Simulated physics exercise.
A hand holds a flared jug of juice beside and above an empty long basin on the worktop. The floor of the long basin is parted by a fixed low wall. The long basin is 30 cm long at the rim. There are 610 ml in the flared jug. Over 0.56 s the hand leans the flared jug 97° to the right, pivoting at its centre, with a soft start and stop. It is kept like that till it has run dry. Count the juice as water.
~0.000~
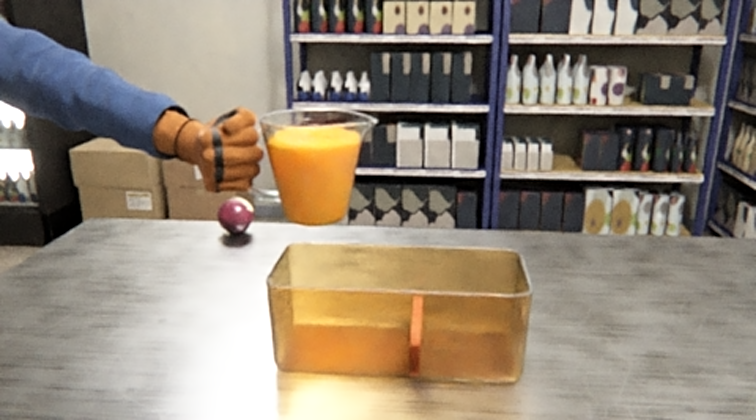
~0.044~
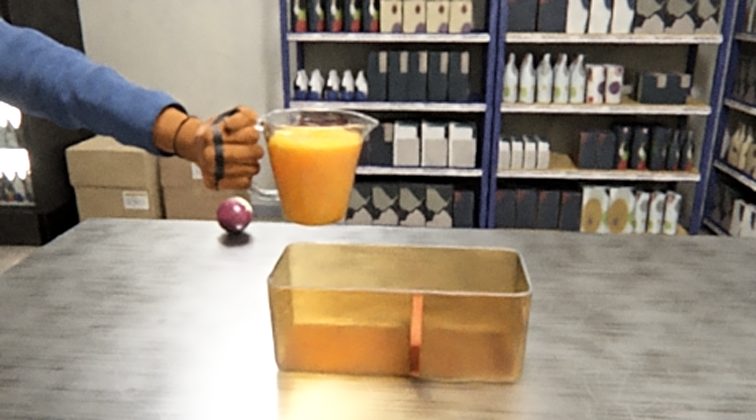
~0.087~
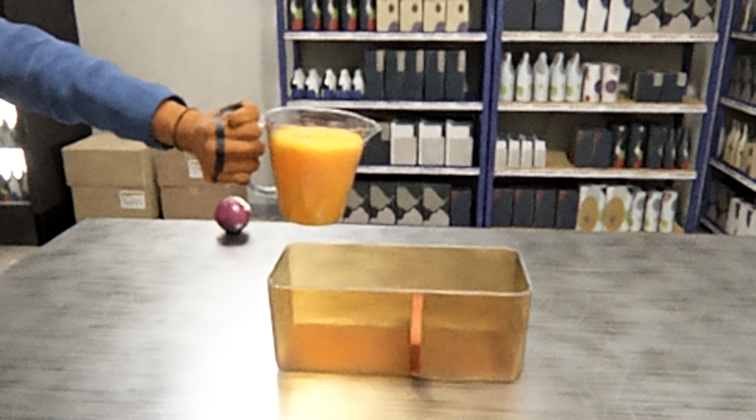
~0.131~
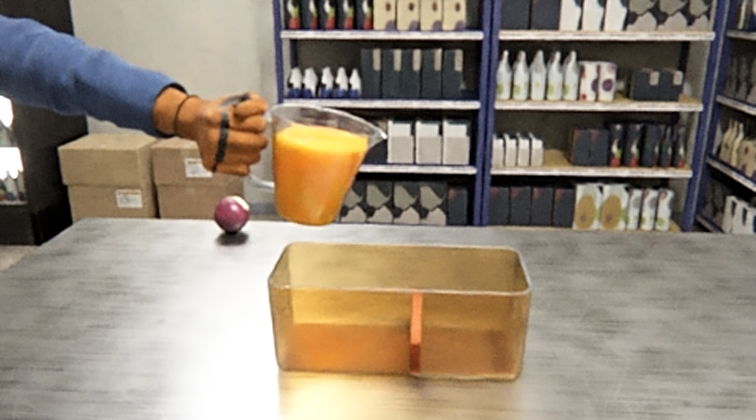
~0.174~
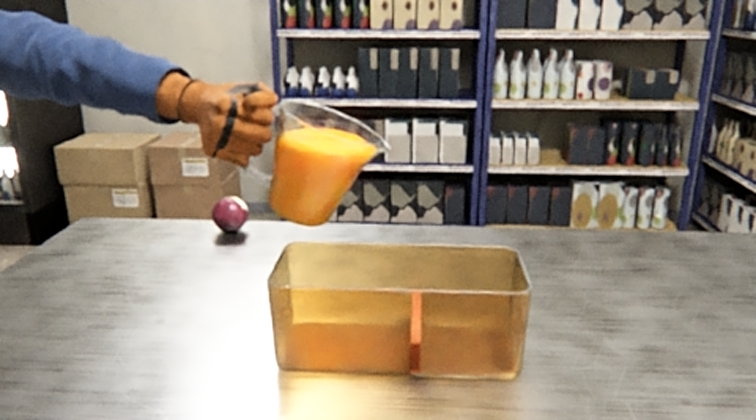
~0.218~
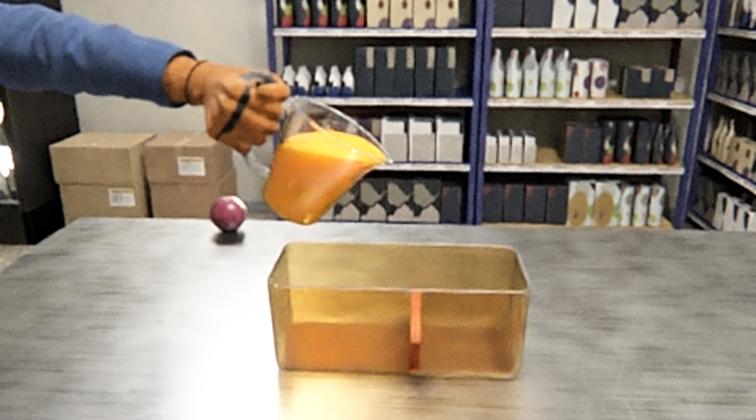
At the start, a gloved-looking brown hand in a blue sleeve holds a clear jug of orange juice upright above a long, see-through amber basin on a grey worktop. The hand then leans the jug to the right, slowly first and then further, while the juice shifts toward the spout.
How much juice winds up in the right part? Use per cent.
About 60 per cent.
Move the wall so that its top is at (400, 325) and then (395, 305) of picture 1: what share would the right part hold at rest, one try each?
First 90, then 95 per cent.
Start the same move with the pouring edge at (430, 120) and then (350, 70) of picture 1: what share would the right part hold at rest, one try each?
First 80, then 35 per cent.
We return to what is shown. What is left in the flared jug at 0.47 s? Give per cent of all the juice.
About 50 per cent.
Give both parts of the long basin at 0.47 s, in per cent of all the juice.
Some 2 per cent left and 22 right.
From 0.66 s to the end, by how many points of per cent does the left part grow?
About 12 per cent.
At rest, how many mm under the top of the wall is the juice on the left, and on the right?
Some 30 mm on the left and 18 mm on the right.
After 0.47 s the tilt is 91° and 50 per cent is still to pour, 2 is left of the wall and 22 right of it.
After 0.66 s the tilt is 97° and 13 per cent is still to pour, 26 is left of the wall and 48 right of it.
After 0.85 s the tilt is 97° and 1 per cent is still to pour, 35 is left of the wall and 60 right of it.
After 1.06 s the tilt is 97° and 0 per cent is still to pour, 38 is left of the wall and 60 right of it.
In the end 38 per cent lies left of the wall, 60 right of it and 2 outside.
